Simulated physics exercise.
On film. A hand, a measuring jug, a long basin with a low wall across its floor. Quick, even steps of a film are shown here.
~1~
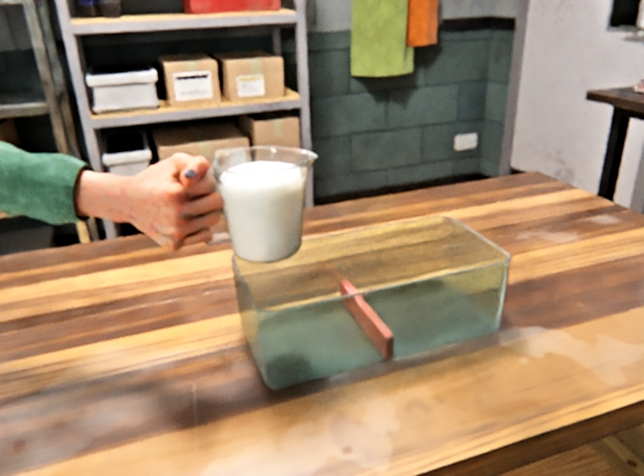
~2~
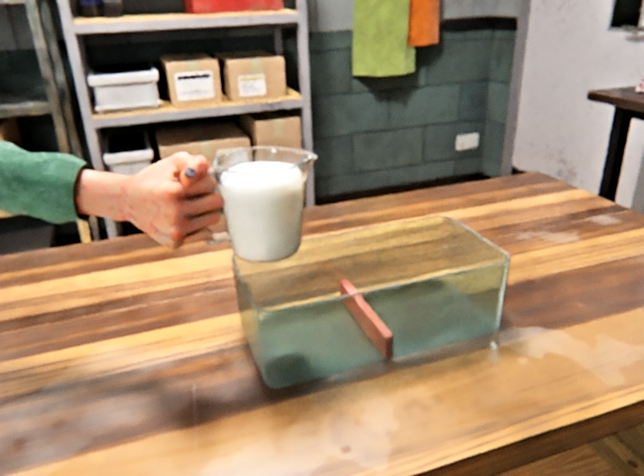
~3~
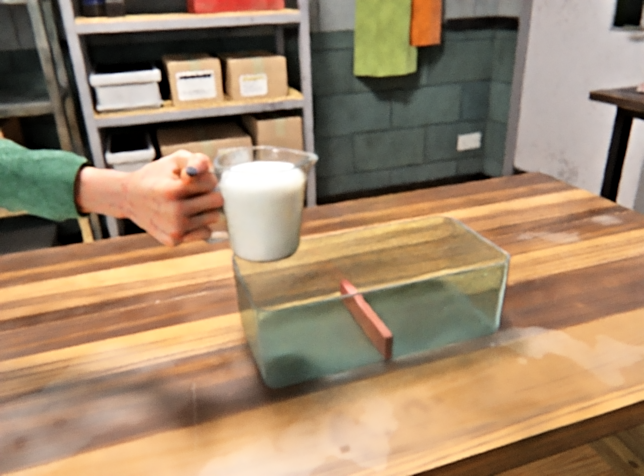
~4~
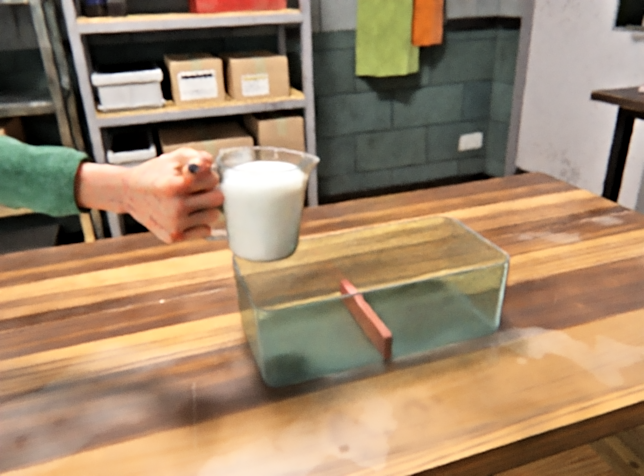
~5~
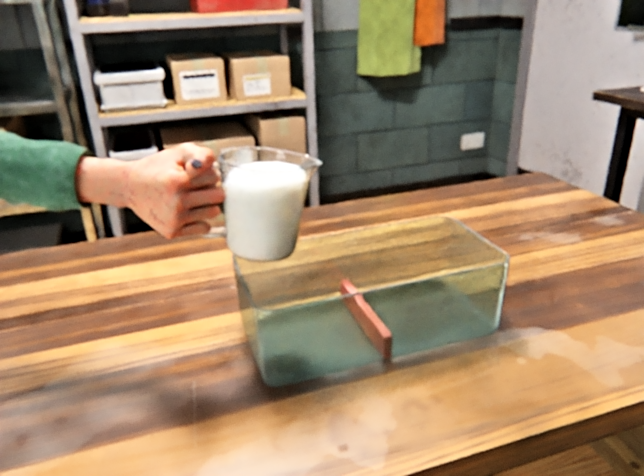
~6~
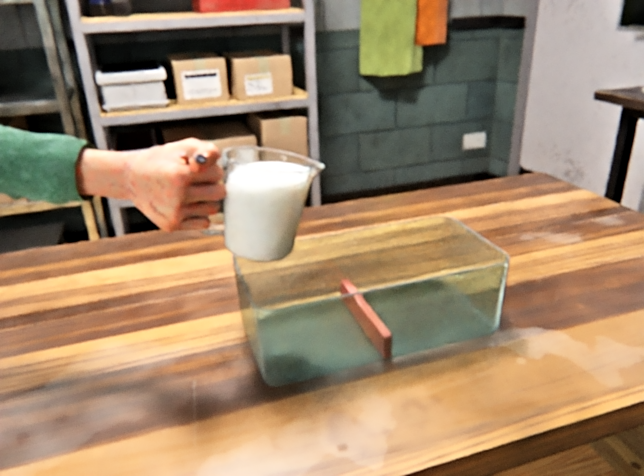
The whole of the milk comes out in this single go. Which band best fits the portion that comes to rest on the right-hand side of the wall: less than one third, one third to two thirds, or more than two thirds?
It is one third to two thirds.
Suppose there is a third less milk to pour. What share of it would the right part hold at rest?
About 25 in a hundred.
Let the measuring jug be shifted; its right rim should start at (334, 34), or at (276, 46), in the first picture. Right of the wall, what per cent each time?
One after the other: 90 %, 35 %.
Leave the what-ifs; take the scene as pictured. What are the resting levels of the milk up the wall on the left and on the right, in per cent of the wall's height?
On the left it is 30 per cent, on the right 30.
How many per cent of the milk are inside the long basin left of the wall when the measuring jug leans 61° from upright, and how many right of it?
Left: Roughly 0 %; right: Roughly 5 %.
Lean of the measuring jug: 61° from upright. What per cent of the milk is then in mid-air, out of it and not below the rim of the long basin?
15 per cent.
A moment on, the measuring jug is tipped part way and 79 per cent is still to pour, 1 is left of the wall and 7 right of it.
Next, the measuring jug is tipped on its side and 26 per cent is still to pour, 20 is left of the wall and 43 right of it.
Then the measuring jug is tipped right over and 1 per cent is still to pour, 47 is left of the wall and 50 right of it.
Later the measuring jug is tipped right over and 0 per cent is still to pour, 48 is left of the wall and 51 right of it.
At rest 48 per cent lies left of the wall, 51 right of it and 0 outside.
